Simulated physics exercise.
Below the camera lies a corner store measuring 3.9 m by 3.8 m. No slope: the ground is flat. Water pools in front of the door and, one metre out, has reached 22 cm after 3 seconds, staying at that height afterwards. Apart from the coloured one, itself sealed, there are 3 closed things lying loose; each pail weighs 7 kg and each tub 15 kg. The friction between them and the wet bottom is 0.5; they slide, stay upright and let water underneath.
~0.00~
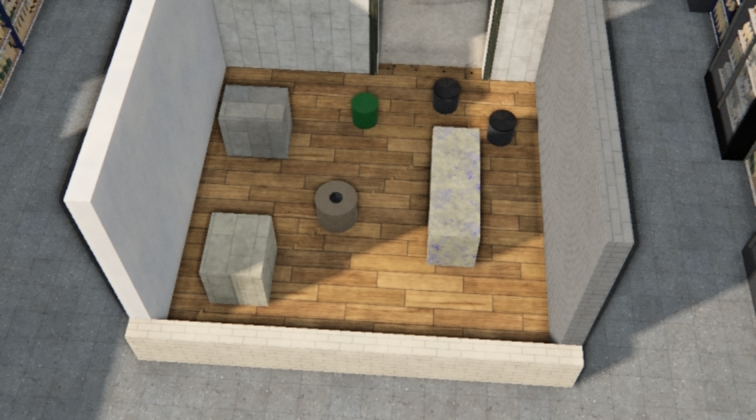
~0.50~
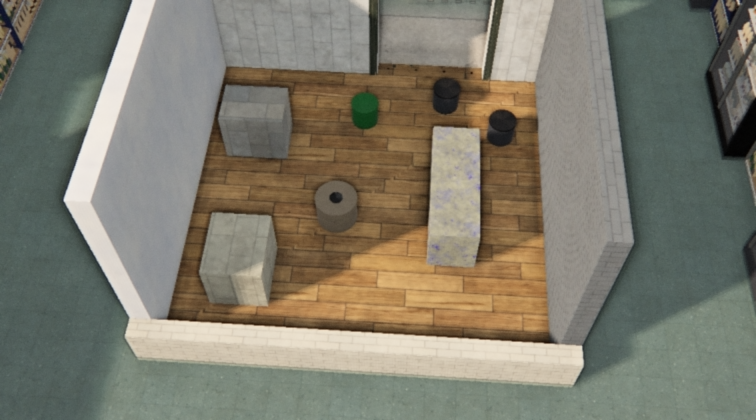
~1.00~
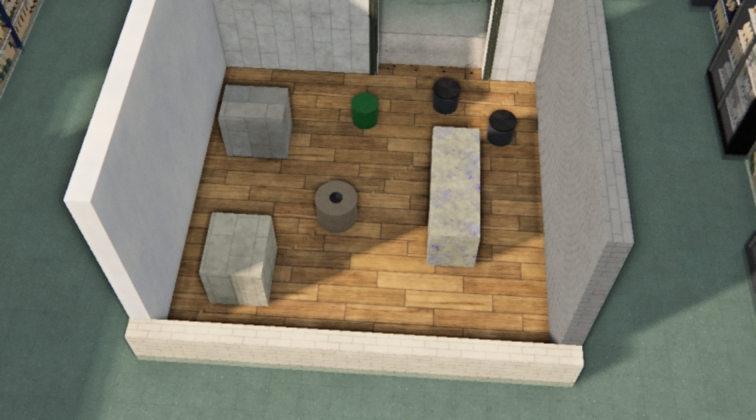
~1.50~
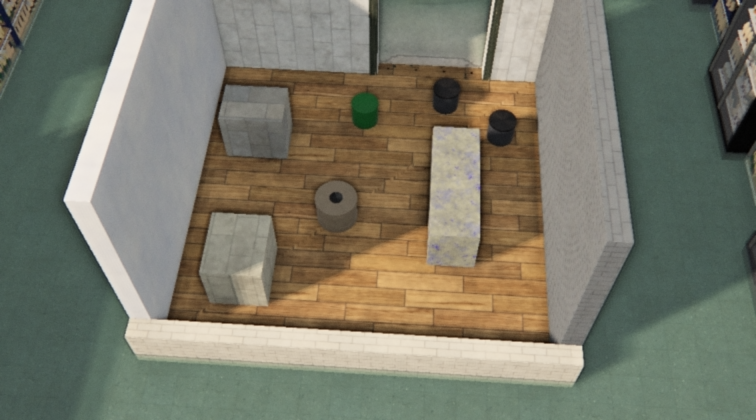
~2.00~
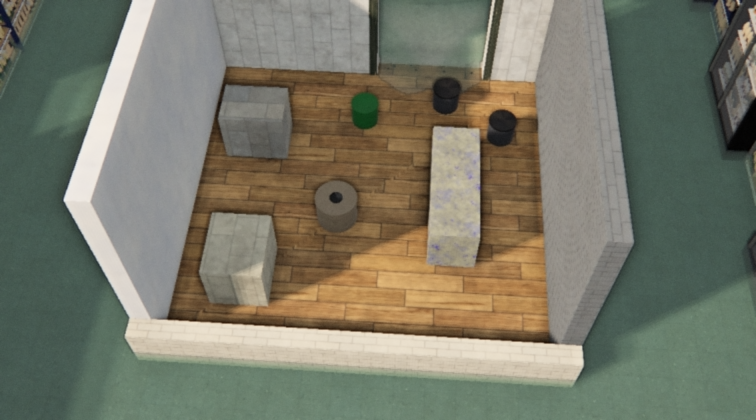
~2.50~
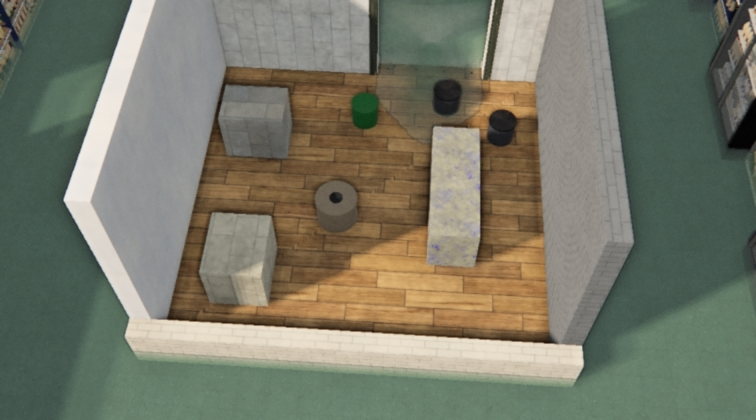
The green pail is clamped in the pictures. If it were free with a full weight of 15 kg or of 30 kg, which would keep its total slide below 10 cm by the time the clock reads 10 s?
I reckon the lighter ballast is ample.
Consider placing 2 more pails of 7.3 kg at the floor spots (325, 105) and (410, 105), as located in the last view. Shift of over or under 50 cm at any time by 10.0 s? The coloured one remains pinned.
First one: Inside the limit; second one: Beyond the limit.
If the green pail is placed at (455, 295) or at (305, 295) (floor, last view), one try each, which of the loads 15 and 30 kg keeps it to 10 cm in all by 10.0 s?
Log: Try 1 the lighter pick works; try 2 the lighter pick works.
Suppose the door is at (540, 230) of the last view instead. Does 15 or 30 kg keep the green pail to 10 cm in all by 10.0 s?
If so, even the lighter mass works.
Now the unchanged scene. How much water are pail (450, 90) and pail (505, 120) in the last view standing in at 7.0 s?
Around 8 cm and 8 cm.
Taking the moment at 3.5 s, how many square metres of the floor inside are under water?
At that time the wet patch spans about 3.5 m2.
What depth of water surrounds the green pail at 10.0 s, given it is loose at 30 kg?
Close to 9 cm deep.
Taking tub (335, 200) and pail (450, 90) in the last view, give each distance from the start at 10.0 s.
In turn: 50 cm, 300 cm.
After 3.5 s the green pail would be 0 cm from its start with 15 kg and 0 cm from its start with 30 kg; 5 cm of water round it then.
After 4.5 s the green pail would be 0 cm from its start with 15 kg and 0 cm from its start with 30 kg; 6 cm of water round it then.
After 7.0 s the green pail would be 0 cm from its start with 15 kg and 0 cm from its start with 30 kg; 6 cm of water round it then.
After 10.0 s the green pail would be 0 cm from its start with 15 kg and 0 cm from its start with 30 kg; 9 cm of water round it then.
